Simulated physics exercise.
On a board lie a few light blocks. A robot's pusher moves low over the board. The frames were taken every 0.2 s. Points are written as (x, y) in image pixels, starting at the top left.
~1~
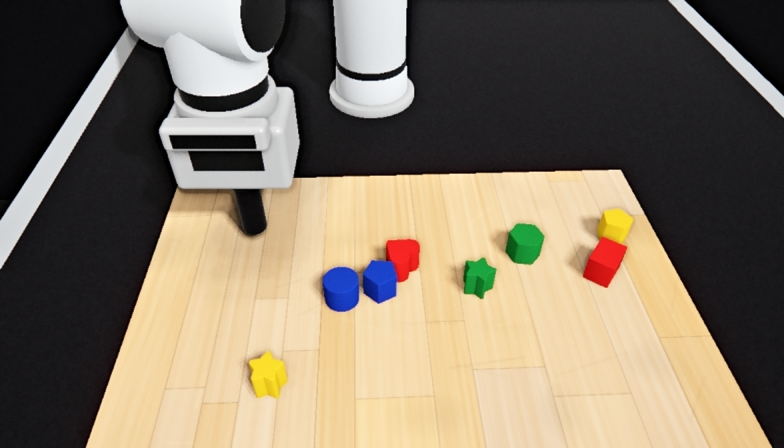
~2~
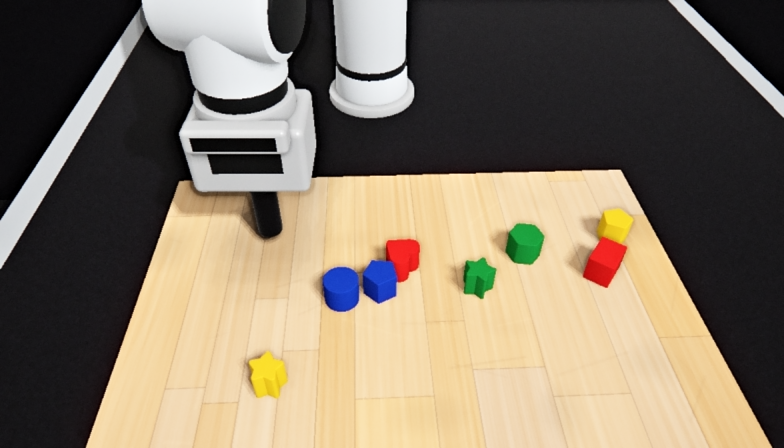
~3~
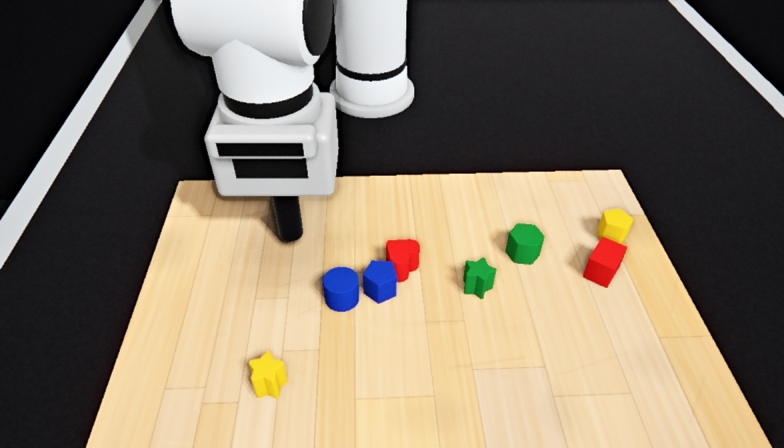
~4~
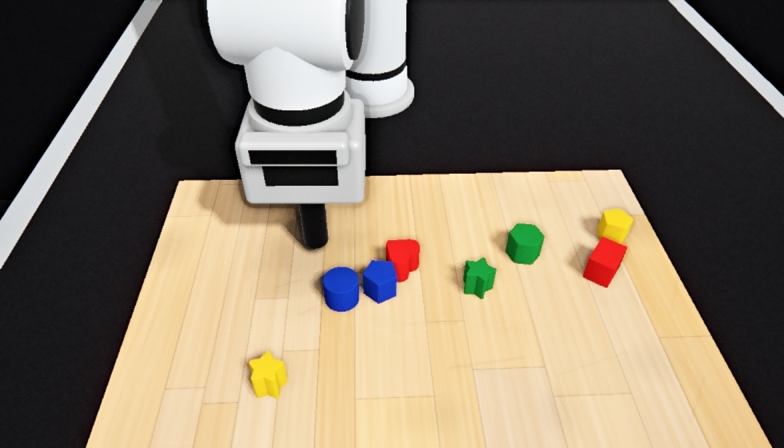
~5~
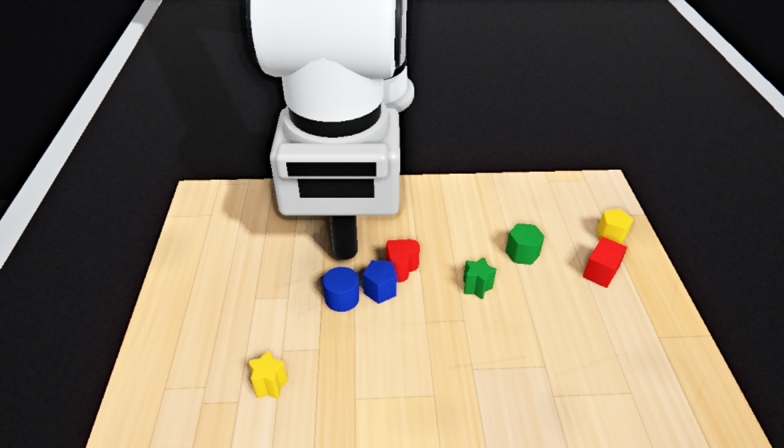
The clip opens on a wooden board scattered with small red, blue, green and yellow blocks, with a robot arm holding its dark pusher low near the upper left. The pusher glides right and slightly toward the viewer, ending just behind the blue blocks, while every block stays still.
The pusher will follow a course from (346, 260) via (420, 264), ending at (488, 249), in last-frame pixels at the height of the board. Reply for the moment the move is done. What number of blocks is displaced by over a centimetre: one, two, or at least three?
Blocks displaced: 1.
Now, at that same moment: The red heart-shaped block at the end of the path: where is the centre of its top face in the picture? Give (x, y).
Its top middle: (454, 260).
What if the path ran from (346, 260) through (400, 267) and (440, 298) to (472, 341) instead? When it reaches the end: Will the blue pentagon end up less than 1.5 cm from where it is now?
That would be a yes.
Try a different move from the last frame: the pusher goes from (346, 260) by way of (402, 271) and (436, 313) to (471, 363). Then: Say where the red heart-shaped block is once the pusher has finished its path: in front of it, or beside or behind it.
Fallen away.
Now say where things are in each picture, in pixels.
In the first picture, pusher tip (256, 228); block tops, red heart-shaped block (402, 249); green six-sided block (527, 234).
In the second picture, pusher (271, 231); blocks unchanged.
In the third picture, pusher (292, 235); blocks unchanged.
In the fourth picture, pusher (317, 242); blocks unchanged.
In the fifth picture, pusher (346, 252); red heart-shaped block (402, 249); green six-sided block (527, 234).
What follows on the original path. One third of the way, pusher (396, 256); red heart-shaped block (421, 253), turned 30° clockwise.
Two thirds of the way, pusher (446, 252); red heart-shaped block (454, 260), turned 85° clockwise.
At the end, pusher (489, 241); red heart-shaped block (454, 260), turned 85° clockwise; green six-sided block in place.
